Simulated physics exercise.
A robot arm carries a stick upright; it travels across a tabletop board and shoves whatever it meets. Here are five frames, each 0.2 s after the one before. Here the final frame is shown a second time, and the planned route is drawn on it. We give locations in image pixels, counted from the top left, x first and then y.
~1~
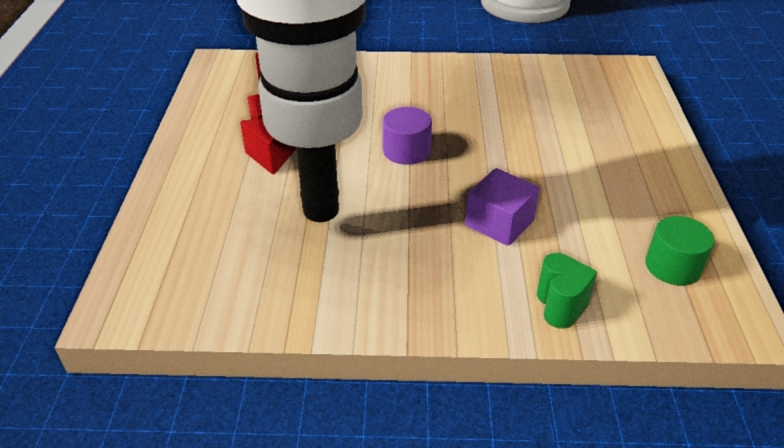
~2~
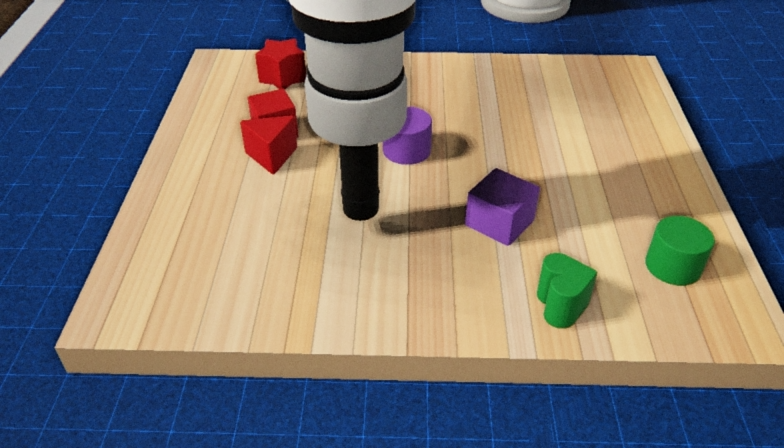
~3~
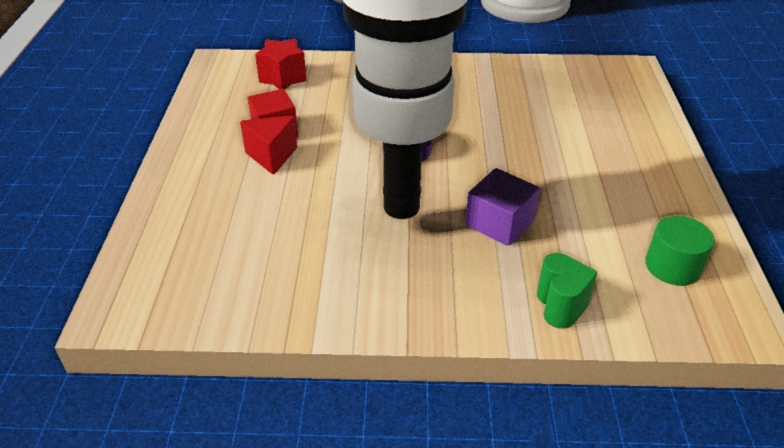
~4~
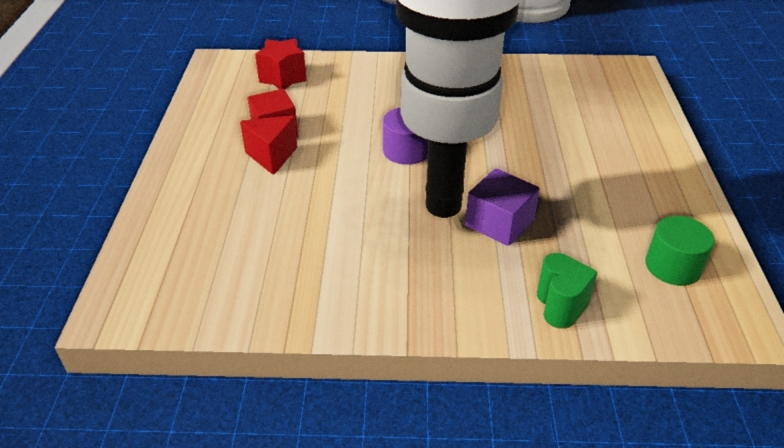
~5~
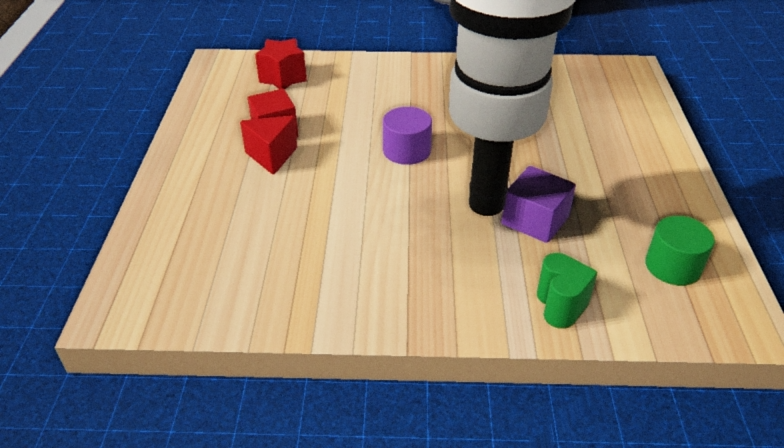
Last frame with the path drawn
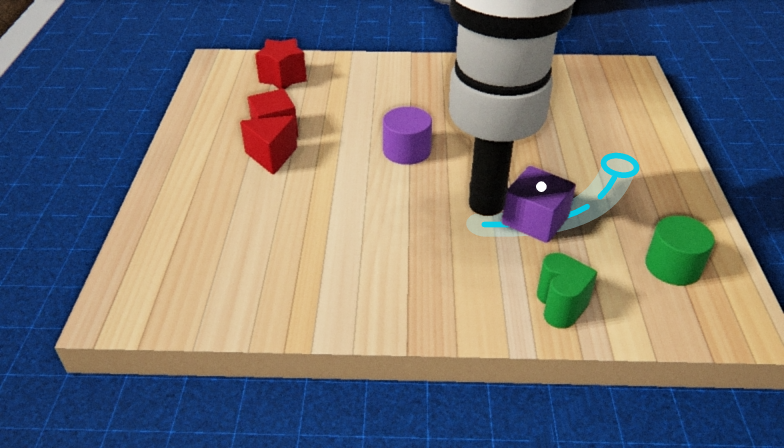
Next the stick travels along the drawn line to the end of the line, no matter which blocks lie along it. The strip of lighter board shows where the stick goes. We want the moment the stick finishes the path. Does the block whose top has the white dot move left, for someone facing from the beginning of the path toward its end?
That would be a no.
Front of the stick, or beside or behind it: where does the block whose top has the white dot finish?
That block drops off.
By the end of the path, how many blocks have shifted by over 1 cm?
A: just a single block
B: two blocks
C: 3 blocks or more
My answer is option A.
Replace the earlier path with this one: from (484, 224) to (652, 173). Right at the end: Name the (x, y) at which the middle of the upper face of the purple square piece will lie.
It is going to be at (647, 181).
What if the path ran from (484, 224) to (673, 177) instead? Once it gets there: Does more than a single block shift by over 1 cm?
No, I don't think so.
Drawn move, from (484, 224) over (550, 220) and (599, 198) to (620, 165); the dot is on the purple square piece.
On the path given first. One third of the way, stick (556, 202); purple square piece (607, 178), turned 15° anticlockwise.
Two thirds of the way, stick (604, 180); purple square piece (658, 162).
At the end, stick (625, 147); purple square piece (677, 153), turned 50° clockwise; green circle still.
